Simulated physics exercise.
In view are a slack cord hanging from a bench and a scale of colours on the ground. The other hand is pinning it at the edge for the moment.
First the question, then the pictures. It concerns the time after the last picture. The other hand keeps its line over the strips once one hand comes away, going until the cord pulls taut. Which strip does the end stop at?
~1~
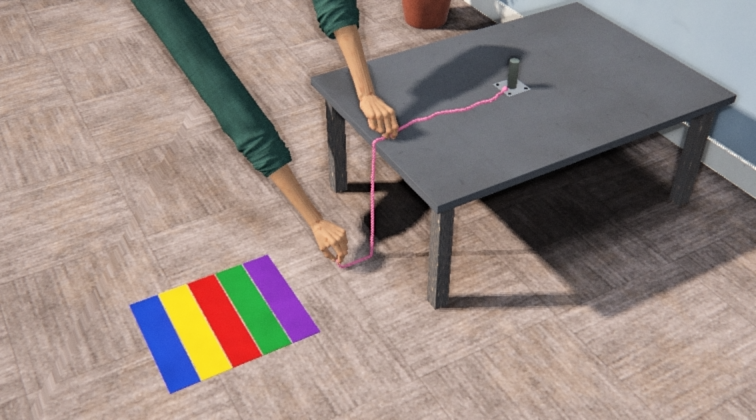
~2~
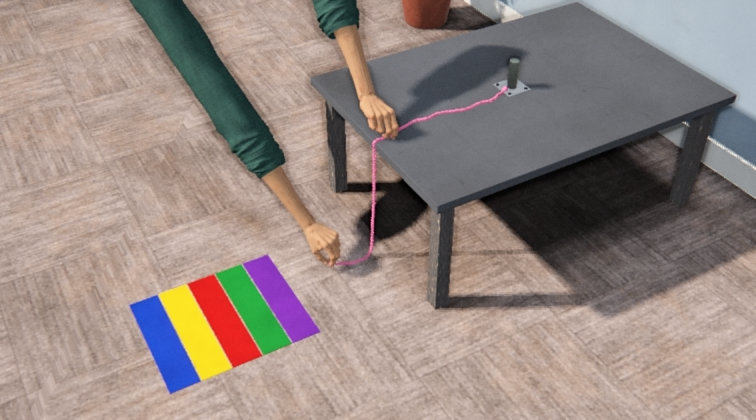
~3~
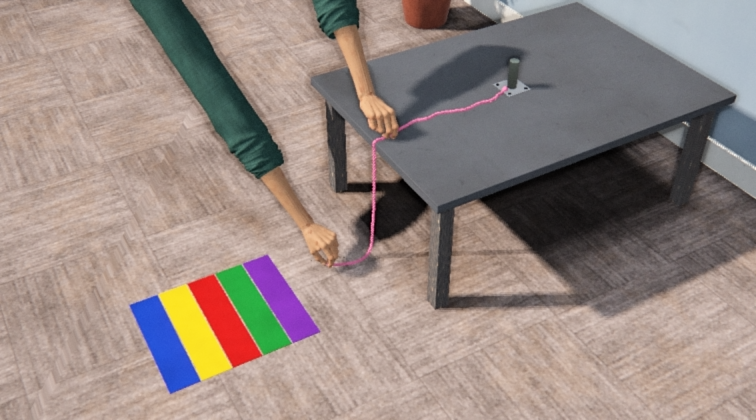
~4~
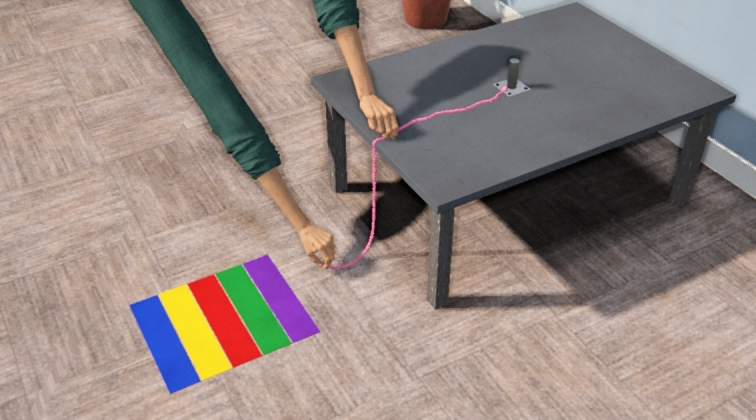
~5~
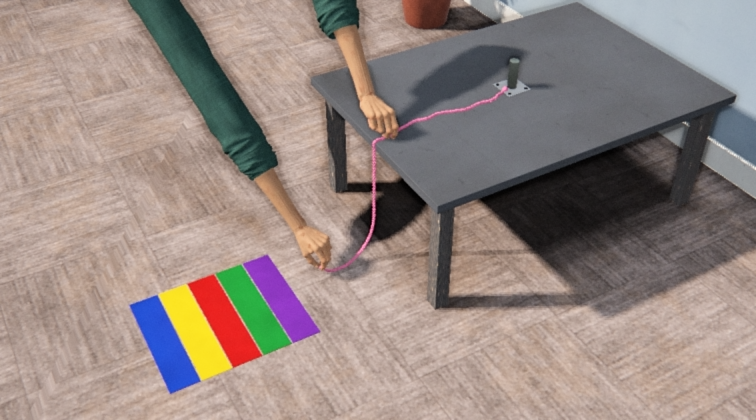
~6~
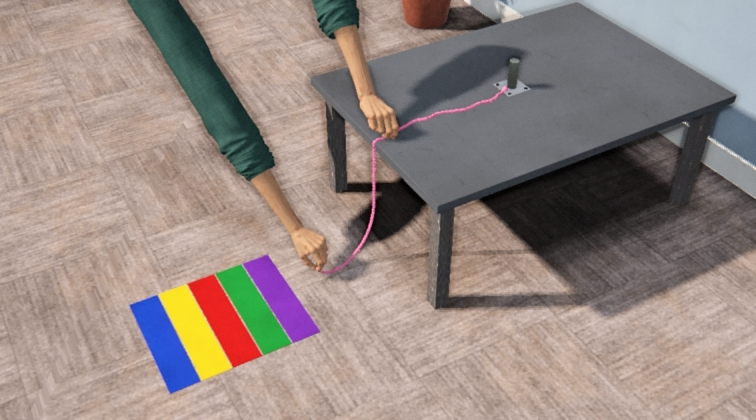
The green one.
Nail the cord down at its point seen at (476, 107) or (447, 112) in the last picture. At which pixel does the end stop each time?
In order of the tries, close to (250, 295) and close to (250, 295).
Soon after, end near (302, 274); short of the strips.
Then, end near (268, 287); over purple.
At full stretch, end near (247, 295); over green. It gets as far as the green strip.
